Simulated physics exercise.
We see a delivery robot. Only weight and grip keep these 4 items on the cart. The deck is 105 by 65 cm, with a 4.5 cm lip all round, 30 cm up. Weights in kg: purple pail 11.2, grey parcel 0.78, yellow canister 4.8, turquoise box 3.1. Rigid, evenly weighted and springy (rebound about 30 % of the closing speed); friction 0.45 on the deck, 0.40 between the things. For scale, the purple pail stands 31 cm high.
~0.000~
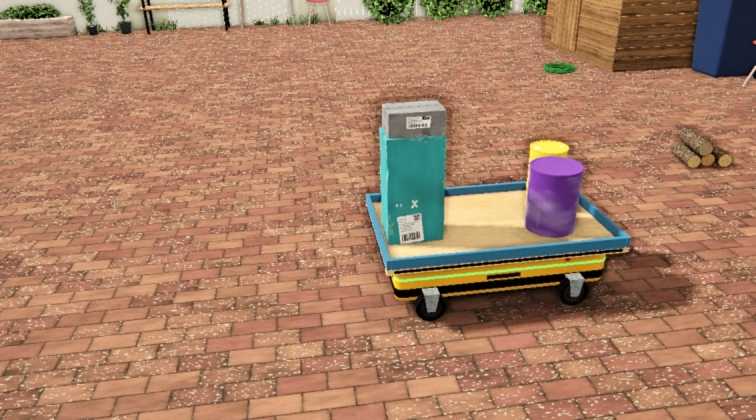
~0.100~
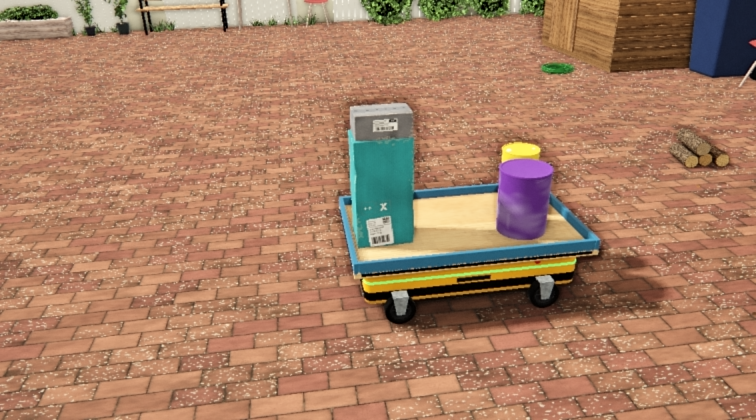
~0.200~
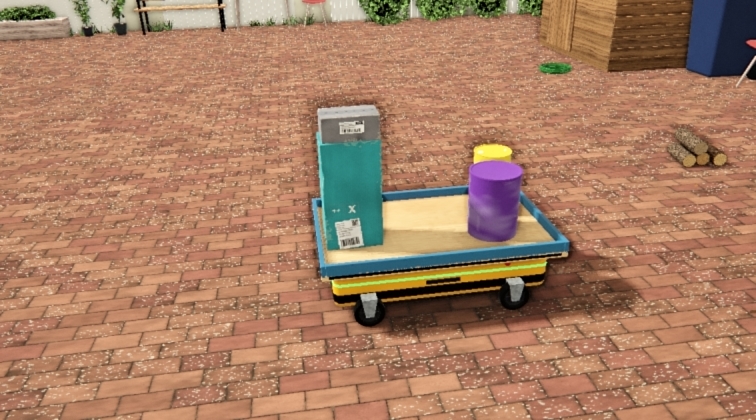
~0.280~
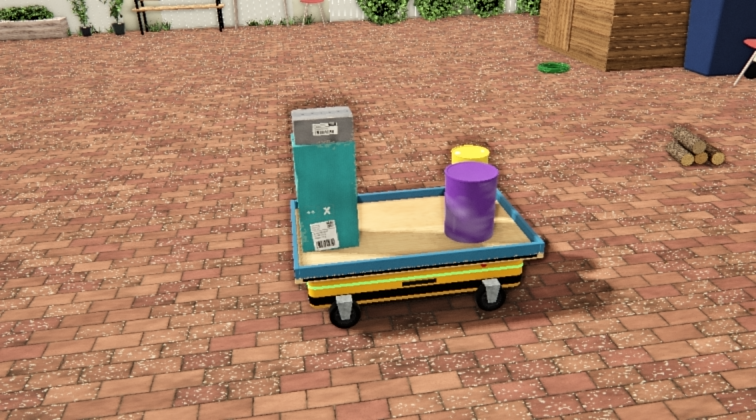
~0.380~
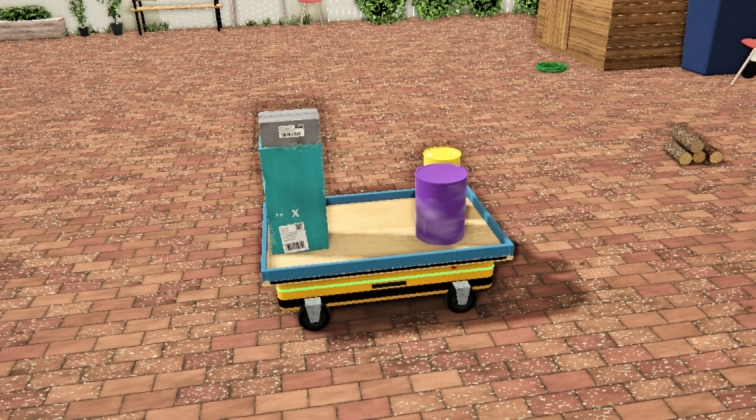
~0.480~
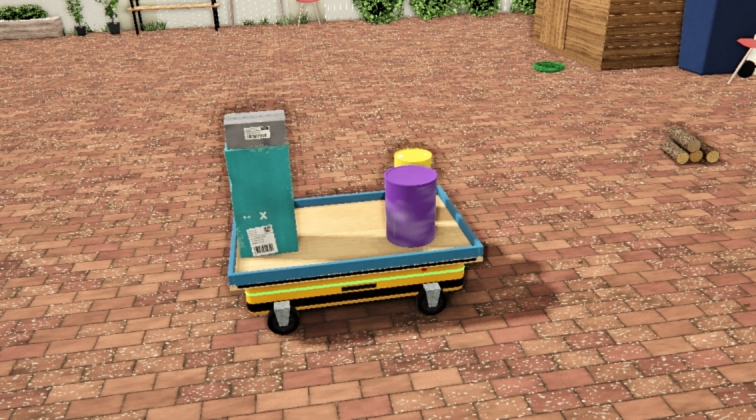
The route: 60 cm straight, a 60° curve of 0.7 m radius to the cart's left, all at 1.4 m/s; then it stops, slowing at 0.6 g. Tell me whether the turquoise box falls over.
The turquoise box topples.
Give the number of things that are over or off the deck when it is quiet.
2 of them.
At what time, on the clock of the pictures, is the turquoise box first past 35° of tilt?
At about 0.8 s.
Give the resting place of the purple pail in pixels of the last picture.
At about (232, 311).
By 0.68 s, cart 95 cm along, turned 17°; turquoise box tilted 20° near (198, 212); grey parcel tilted 20°.
By 0.88 s, cart 123 cm along, turned 40°; grey parcel now off the deck; turquoise box tilted 71° near (127, 264).
By 1.18 s, cart 165 cm along, turned 60°; turquoise box now off the deck.
By 1.38 s, cart 180 cm along, turned 60°; yellow canister 3 cm from its spot; purple pail 3 cm from its spot.
When it is over (1.9 s), off the deck and tipped over, turquoise box; off the deck but upright, grey parcel; the other 2 within 10 cm of the start.
